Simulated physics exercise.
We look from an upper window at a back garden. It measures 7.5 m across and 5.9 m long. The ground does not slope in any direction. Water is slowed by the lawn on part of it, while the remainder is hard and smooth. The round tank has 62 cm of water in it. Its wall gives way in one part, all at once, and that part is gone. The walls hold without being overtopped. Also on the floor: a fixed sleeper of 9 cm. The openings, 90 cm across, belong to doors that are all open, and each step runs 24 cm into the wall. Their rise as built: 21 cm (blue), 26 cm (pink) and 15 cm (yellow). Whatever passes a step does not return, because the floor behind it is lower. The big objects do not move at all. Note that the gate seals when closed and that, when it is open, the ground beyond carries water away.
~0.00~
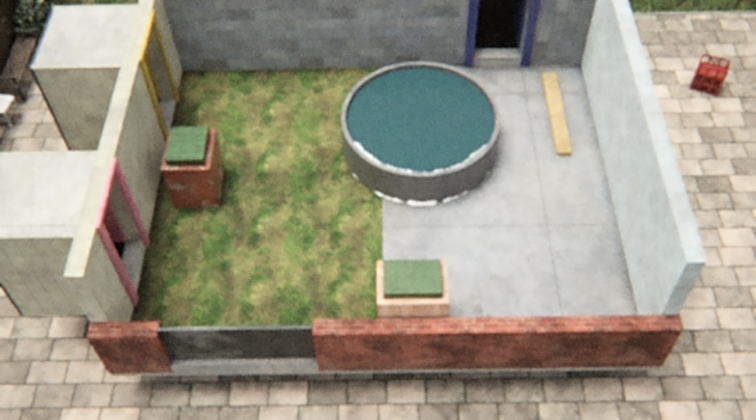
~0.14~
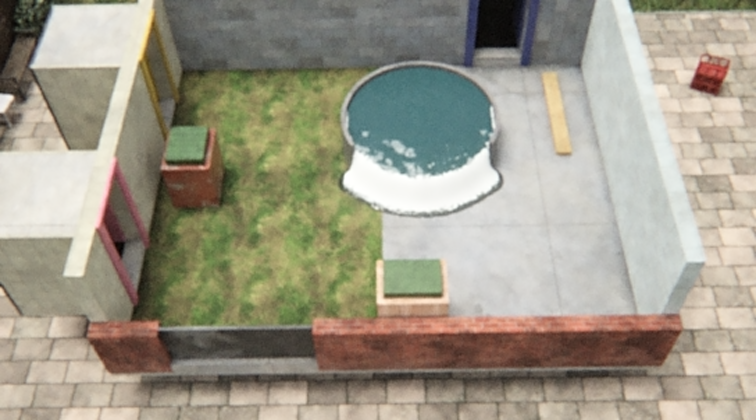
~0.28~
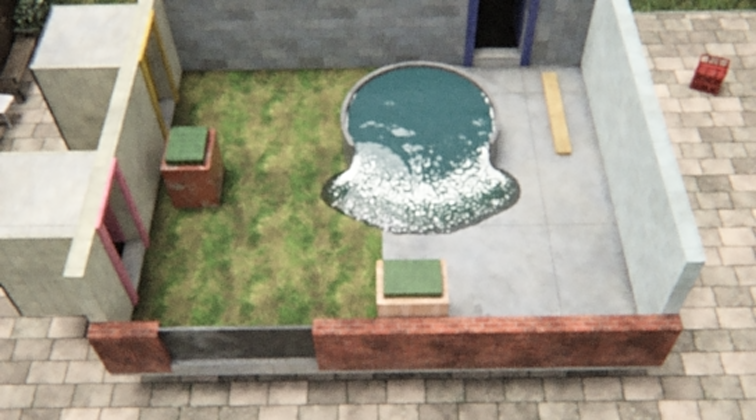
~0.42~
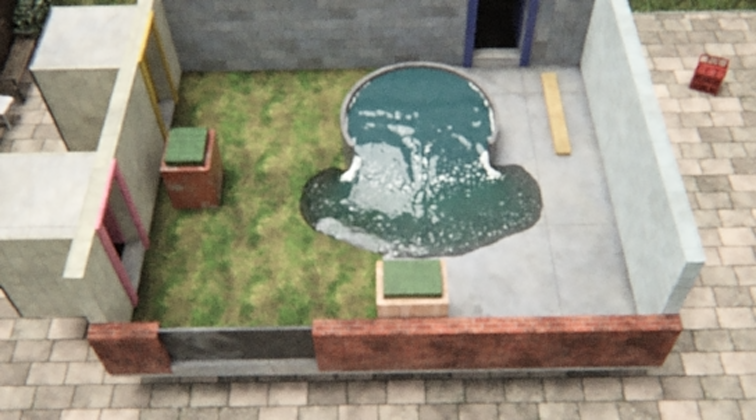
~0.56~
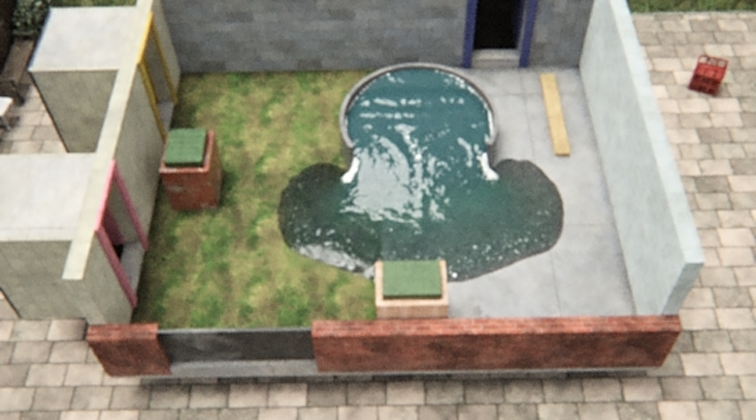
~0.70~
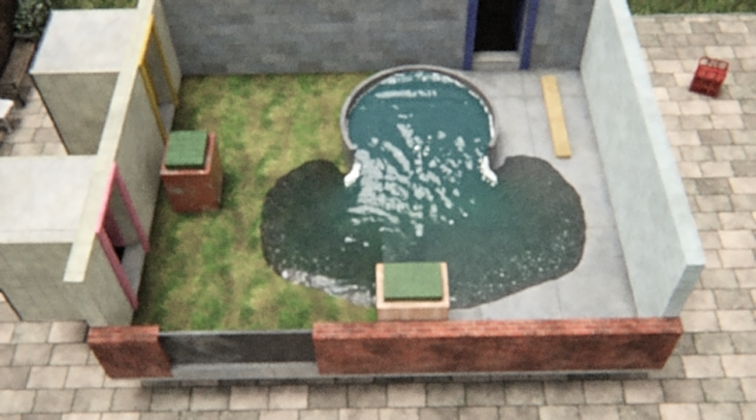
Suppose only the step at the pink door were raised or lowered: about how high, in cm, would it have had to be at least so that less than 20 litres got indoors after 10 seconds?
It would have had to be about 11.5 cm high.
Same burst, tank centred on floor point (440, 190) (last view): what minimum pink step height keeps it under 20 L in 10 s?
Minimum: Approx. 10.0 cm.
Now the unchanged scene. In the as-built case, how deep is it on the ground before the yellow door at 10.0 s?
5.0 cm.
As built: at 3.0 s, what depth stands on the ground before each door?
Blue door 0 cm, pink door 0 cm, yellow door 0 cm.
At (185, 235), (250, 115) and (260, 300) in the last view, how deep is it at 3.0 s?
Taking the spots in order: About 2, 0 and 13 centimetres.
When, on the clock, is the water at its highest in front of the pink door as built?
Approximately 3.8 s.
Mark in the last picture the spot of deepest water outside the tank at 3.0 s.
(626, 347).
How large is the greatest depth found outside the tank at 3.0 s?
It gets to close to 37 centimetres there.
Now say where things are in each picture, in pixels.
Still water, 62 cm deep, in the round tank at (420, 119); the pink door at (124, 235) is dry, in the first frame.
The gap is at (422, 191), the front 0.4 m out at (497, 187); the back of the round tank holds 62 cm, in the second frame.
The front is at (327, 198), 0.7 m from the gap at (422, 193); 2.0 m2 of floor is wet, 62 cm left at the back, in the third frame.
Water pours out at (422, 195) and has run 1.2 m, to (314, 225); about 8 cm deep outside, 62 cm at the back, in the fourth frame.
The front is at (297, 248), 1.7 m from the gap at (421, 197); 7.0 m2 of floor is wet, 62 cm left at the back, in the fifth frame.
Water pours out at (422, 199) and has run 2.1 m, to (562, 271); about 5 cm deep outside, 56 cm at the back; 2.0 m in a straight line remain to the pink door at (123, 239), in the sixth frame.
After 1.4 s water covers 45 % of the floor, deepest (32 cm) near (387, 297); it has not reached the pink door.
After 3.0 s water covers 60 % of the floor, deepest (37 cm) near (626, 347); it has not reached the pink door.
After 10.0 s water covers 100 % of the floor, deepest (12 cm) near (570, 92); 8 cm at the pink door, 0 litres in over its 26 cm step.
At the pink door as built, the water arrived by 3.4 s and peaked near 17 cm at 3.8 s.
With a step of 9.5 cm, 39 litres would have come in within the 10 s; with 13 cm, 11 litres. So under 20 litres takes about 11.5 cm.
